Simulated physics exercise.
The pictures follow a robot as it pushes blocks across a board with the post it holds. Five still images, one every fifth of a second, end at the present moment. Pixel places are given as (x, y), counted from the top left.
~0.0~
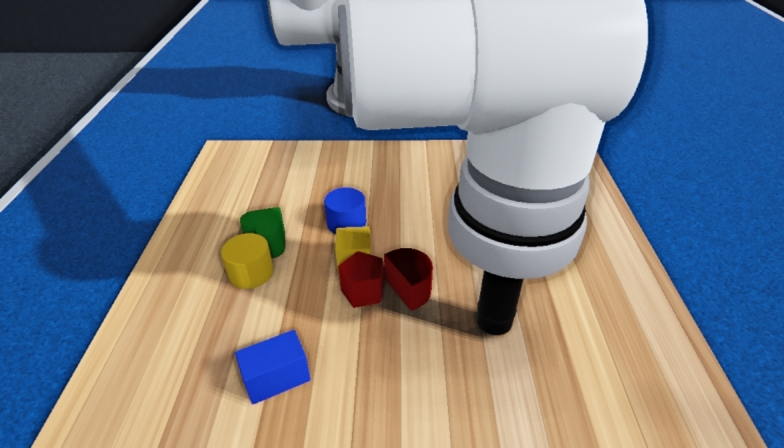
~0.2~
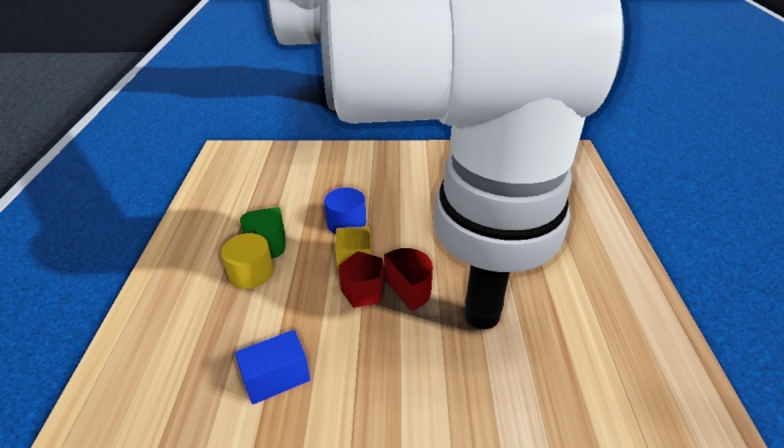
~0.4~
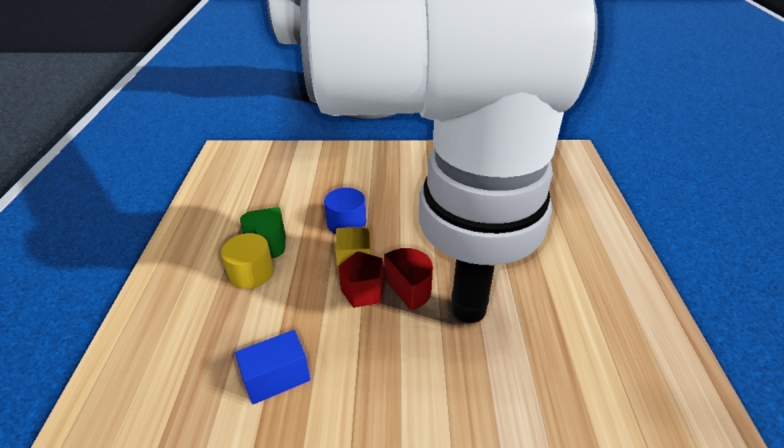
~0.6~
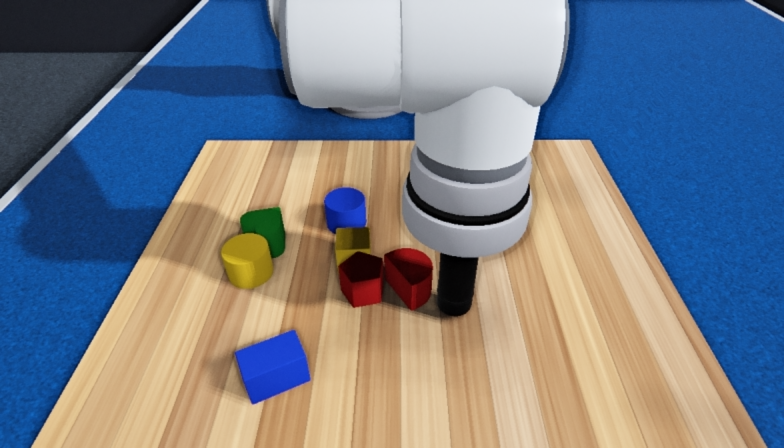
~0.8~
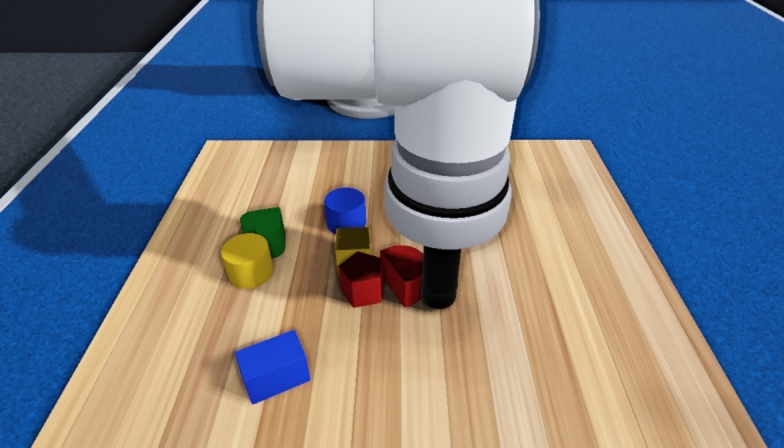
A white robot arm with a black post moved left across a wooden board, past empty space, until it reached a red block and nudged it slightly left, while the other colored blocks stayed still.
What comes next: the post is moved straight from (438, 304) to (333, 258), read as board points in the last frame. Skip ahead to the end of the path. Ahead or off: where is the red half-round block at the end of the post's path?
Answer: Slipped away.
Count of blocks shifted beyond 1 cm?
Going by the path, three or more blocks will move.
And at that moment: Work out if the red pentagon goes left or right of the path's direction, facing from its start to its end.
It moves left.
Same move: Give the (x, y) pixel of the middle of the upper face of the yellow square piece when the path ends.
Its top face will be centred at roughly (304, 214).
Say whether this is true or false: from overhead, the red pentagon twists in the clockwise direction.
That is false.
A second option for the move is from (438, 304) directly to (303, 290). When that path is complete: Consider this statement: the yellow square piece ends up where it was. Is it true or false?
It is false.
On the path given first. One third of the way, post at (400, 281); yellow square piece at (344, 235); red pentagon at (345, 263), turned 35° anticlockwise; red half-round block at (378, 240), turned 20° clockwise.
Two thirds of the way, post at (365, 266); blue circular block at (342, 195); yellow square piece at (322, 226), turned 15° clockwise; red pentagon at (335, 264), turned 50° anticlockwise; red half-round block at (356, 223), turned 45° clockwise.
At the end, post at (332, 251); blue circular block at (342, 189); yellow square piece at (304, 214); red pentagon at (332, 265), turned 60° anticlockwise; red half-round block at (347, 211), turned 90° clockwise.
